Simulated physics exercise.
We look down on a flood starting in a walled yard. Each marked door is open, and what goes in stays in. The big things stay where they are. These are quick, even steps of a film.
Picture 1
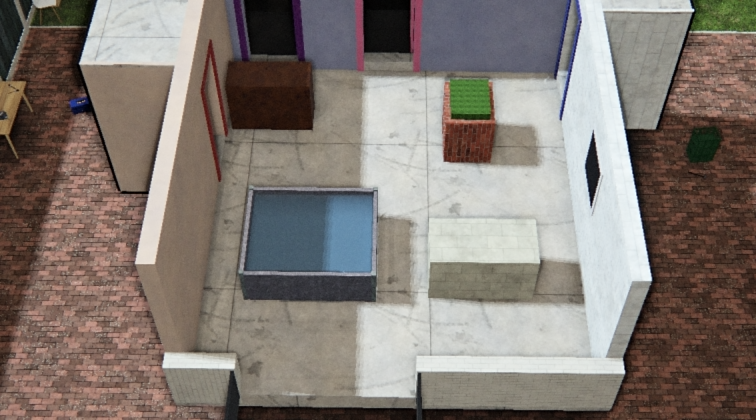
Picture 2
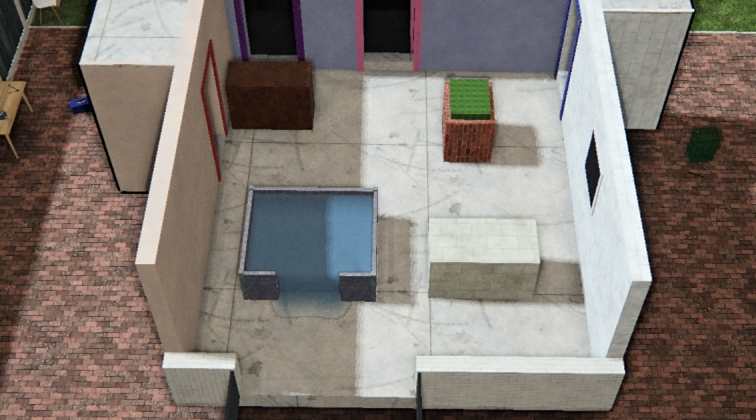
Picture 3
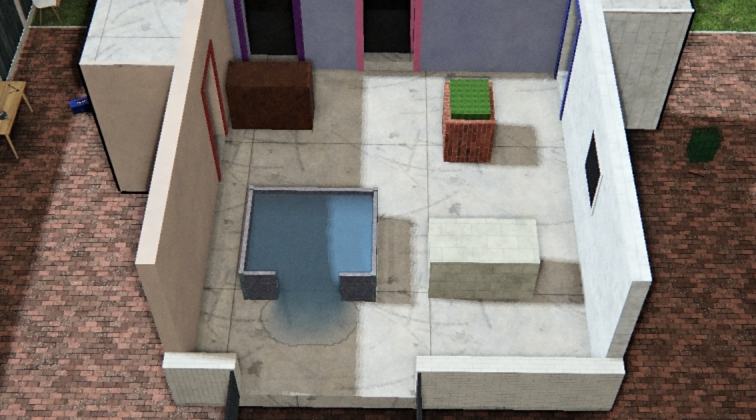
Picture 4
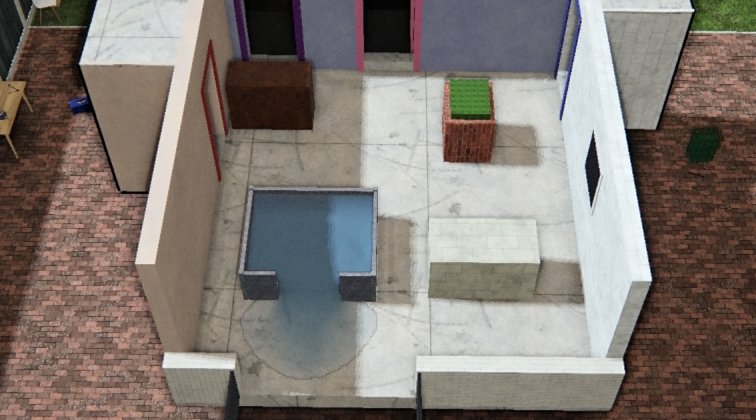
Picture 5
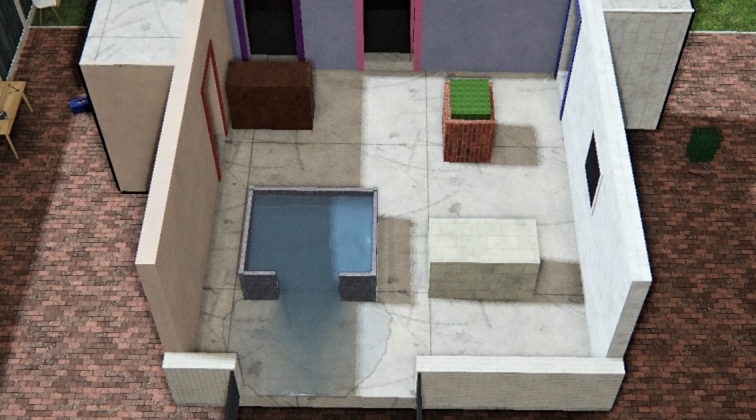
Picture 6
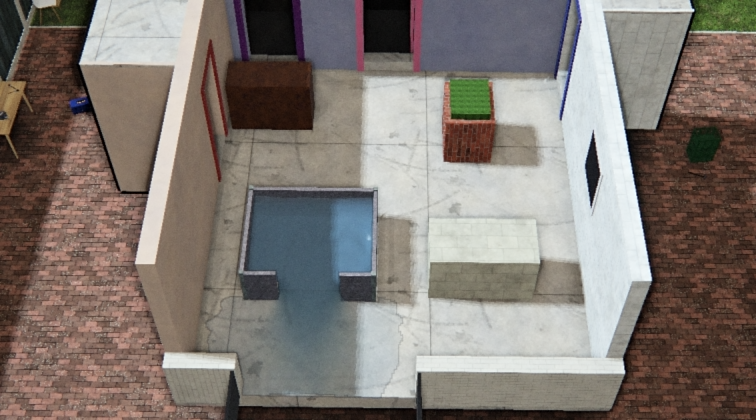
At the start, a walled yard holds a full, still tank of blue water beside a pale block, a brown block and a grass-topped planter. A gap opens in the tank's near wall and water pours out, then spreads in a widening, thinning sheet across the floor toward the yard's front opening.
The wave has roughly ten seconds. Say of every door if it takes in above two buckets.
The blue door admits no more than that; the pink door admits no more than that; the purple door admits no more than that; the red door admits no more than that.
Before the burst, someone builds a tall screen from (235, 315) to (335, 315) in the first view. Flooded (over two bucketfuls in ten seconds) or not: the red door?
Then: Red door lets less in.
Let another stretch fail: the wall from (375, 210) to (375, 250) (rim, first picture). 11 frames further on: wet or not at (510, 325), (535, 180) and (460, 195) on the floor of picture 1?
In turn: Not flooded, awash, wet.
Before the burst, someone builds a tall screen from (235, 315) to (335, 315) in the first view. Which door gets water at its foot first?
The red-painted one.
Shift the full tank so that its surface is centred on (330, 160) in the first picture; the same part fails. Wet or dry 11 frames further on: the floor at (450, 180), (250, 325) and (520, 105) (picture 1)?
In turn: Dry, covered, dry.
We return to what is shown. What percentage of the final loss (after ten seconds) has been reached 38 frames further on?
I make it 85 per cent.
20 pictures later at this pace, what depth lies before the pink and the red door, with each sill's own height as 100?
Roughly 0 per cent, then 0 per cent.
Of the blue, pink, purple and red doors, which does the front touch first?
It is the one in red.
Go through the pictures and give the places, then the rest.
The first picture shows the tank at (311, 233) is whole and still.
In the second picture, the front is at (344, 306), out from the gap at (309, 290).
In the third picture, water pours out at (309, 291) and has run to (339, 337).
In the fourth picture, the front is at a hidden place, out from the gap at (309, 291).
In the fifth picture, water pours out at (309, 290) and has run to a hidden place.
In the sixth picture, the front is at a hidden place, out from the gap at (309, 290).
A moment on, water covers 15 % of the floor; the blue door not reached, the pink door not reached, the purple door not reached, the red door not reached.
Next, water covers 15 % of the floor; the blue door not reached, the pink door not reached, the purple door not reached, the red door not reached.
Then, water covers 20 % of the floor; the blue door not reached, the pink door not reached, the purple door not reached, the red door not reached.
Later, water covers 25 % of the floor; the blue door not reached, the pink door not reached, the purple door not reached, the red door wet at the sill, nothing in.
In the end, water covers 25 % of the floor; the blue door not reached, the pink door not reached, the purple door not reached, the red door wet at the sill, nothing in.
